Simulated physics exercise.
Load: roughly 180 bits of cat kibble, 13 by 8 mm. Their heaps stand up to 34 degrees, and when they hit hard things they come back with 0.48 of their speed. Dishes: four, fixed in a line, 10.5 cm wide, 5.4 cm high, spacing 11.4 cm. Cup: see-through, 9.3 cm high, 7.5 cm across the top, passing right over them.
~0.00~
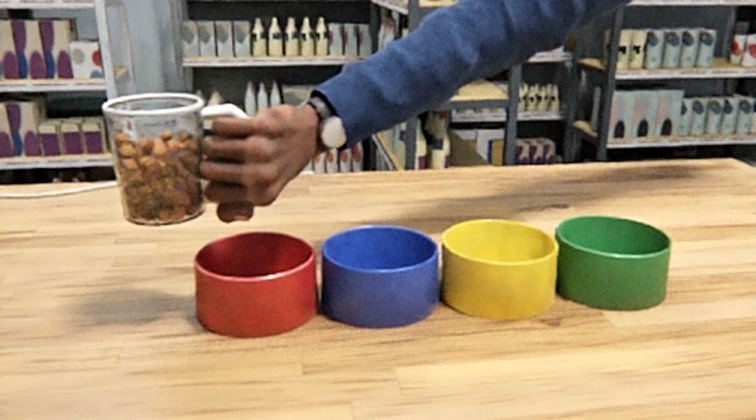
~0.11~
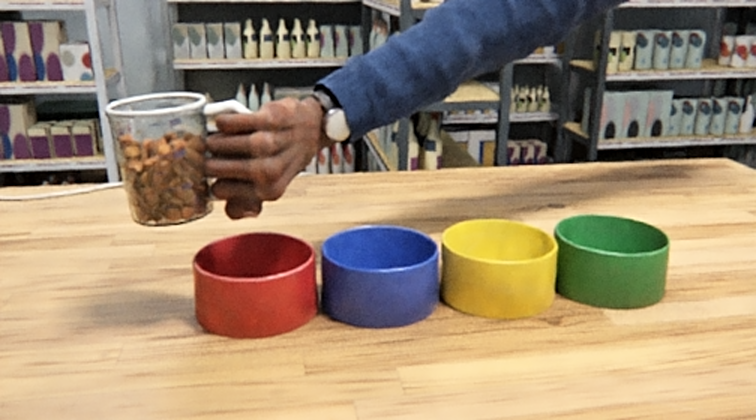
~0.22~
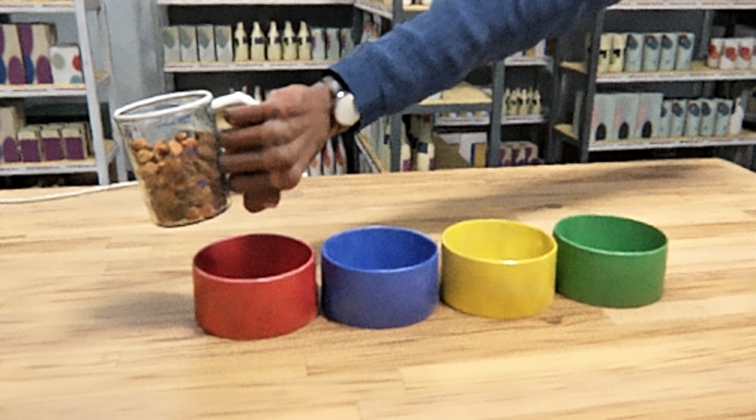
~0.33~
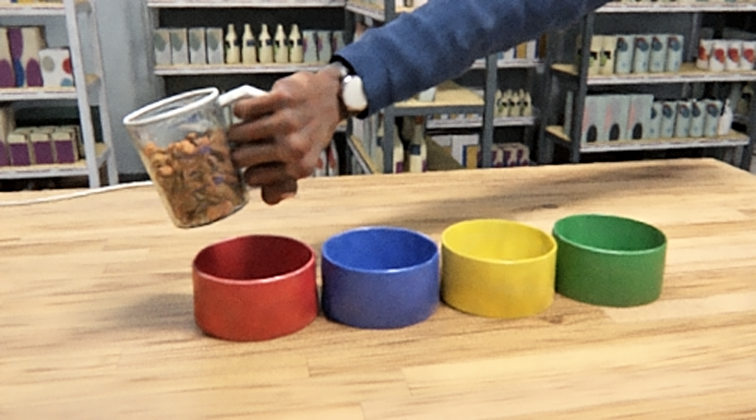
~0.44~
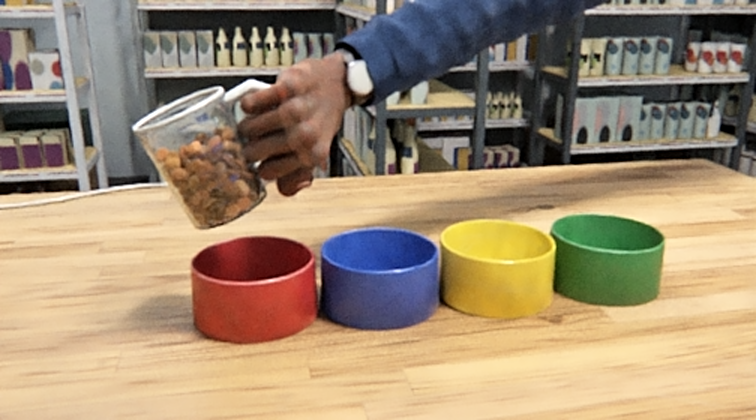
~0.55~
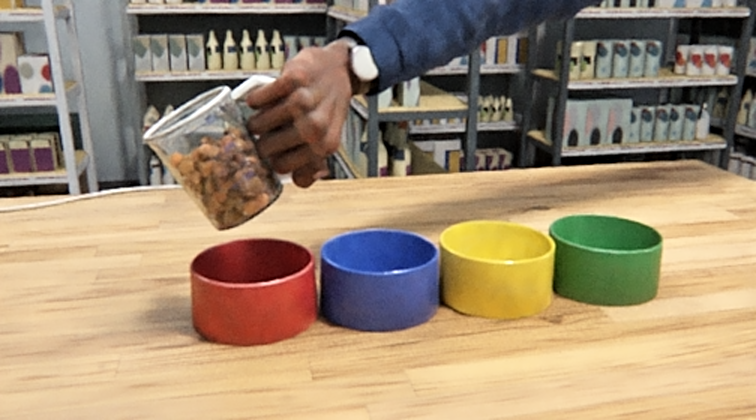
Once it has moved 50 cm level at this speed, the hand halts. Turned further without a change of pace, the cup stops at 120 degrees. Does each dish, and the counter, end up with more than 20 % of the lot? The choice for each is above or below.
Red - below it, blue - above it, green - below it, yellow - below it, counter - below it.
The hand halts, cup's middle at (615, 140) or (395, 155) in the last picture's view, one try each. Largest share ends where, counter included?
Top receivers, in order: Blue and blue.
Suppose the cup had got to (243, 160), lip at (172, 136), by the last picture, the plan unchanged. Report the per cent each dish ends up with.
Red 0, blue 40, green 0, yellow 50.
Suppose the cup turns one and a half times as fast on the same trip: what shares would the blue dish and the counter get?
Result: Blue dish 10, counter 10.
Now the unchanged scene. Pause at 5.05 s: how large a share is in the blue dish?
Estimate: Near 85 %.
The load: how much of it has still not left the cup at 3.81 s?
About 0 percent of the load.
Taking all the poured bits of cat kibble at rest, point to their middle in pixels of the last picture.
I'd put it at about (368, 288).
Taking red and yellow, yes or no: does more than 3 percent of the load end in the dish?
For red, it does; for yellow, it does not.
Then, at 2.51 s, tilt 120 degrees; cup holds 0 %, red 10 %, blue 85 %.
After 3.81 s, tilt 120 degrees; cup holds 0 %, red 10 %, blue 85 %.
After 5.05 s, tilt 120 degrees; cup holds 0 %, red 10 %, blue 85 %.
At rest (5.3 s), red 10 %, blue 85 %, green 0 %, yellow 0 %, counter 5 %.
